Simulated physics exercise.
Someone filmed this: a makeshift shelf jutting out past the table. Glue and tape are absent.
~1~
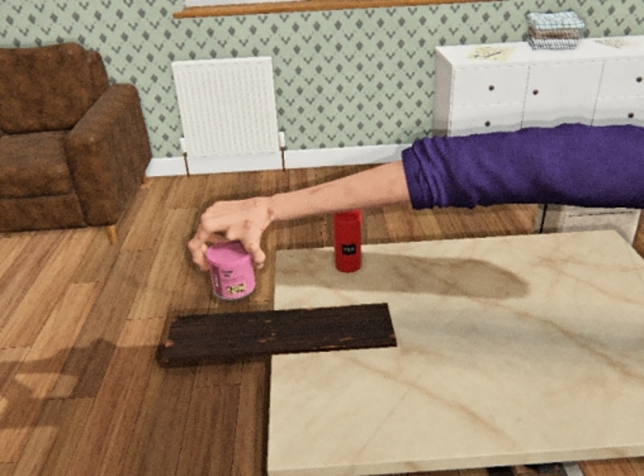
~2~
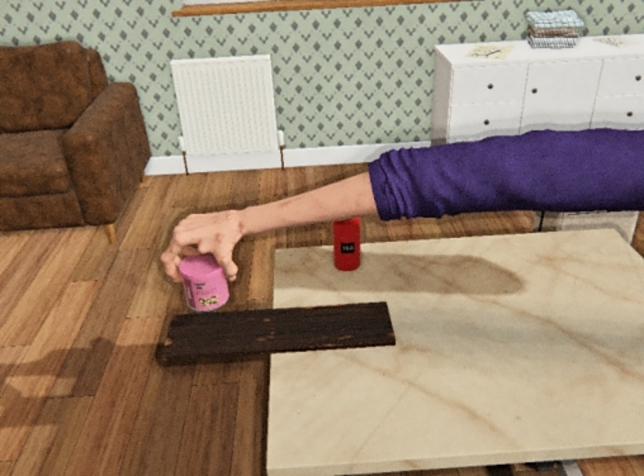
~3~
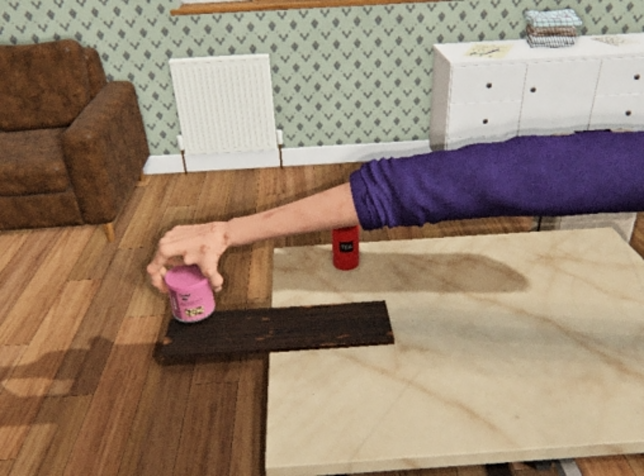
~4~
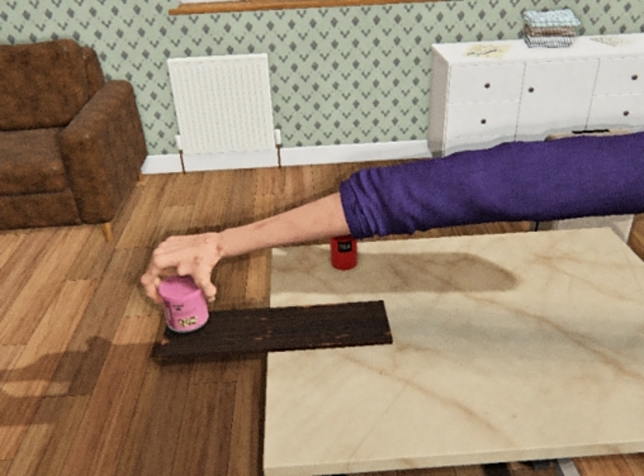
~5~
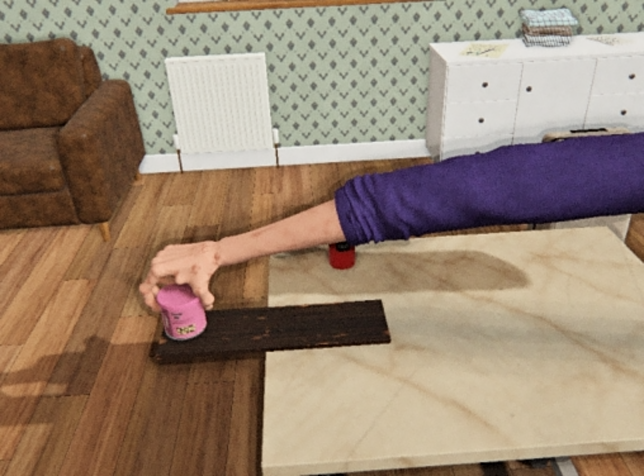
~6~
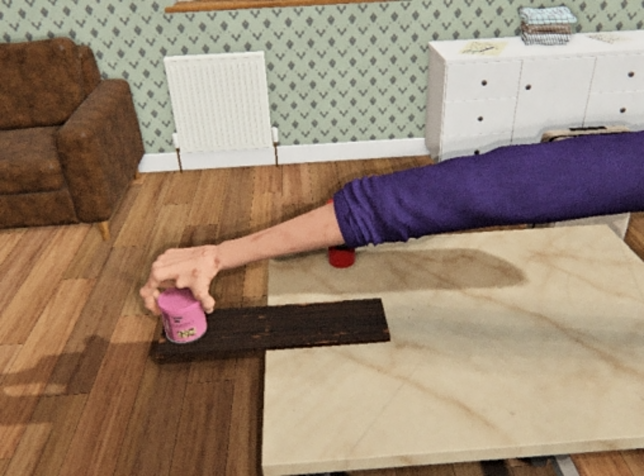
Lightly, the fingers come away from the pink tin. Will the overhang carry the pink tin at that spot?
It is going to fall.
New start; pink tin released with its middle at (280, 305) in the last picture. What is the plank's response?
It remains balanced.
Then, 0.40 s on from there, pink tin now down on the floor or falling; black plank turned 71° from how it was put.
Then, 0.50 s on from there, black plank now down on the floor or falling.
Then, 0.60 s on from there, things are still on the move.
Then, 0.80 s on from there, as before.
In the end, down on the floor or falling, pink tin and black plank; red jar unmoved. The plank comes down.
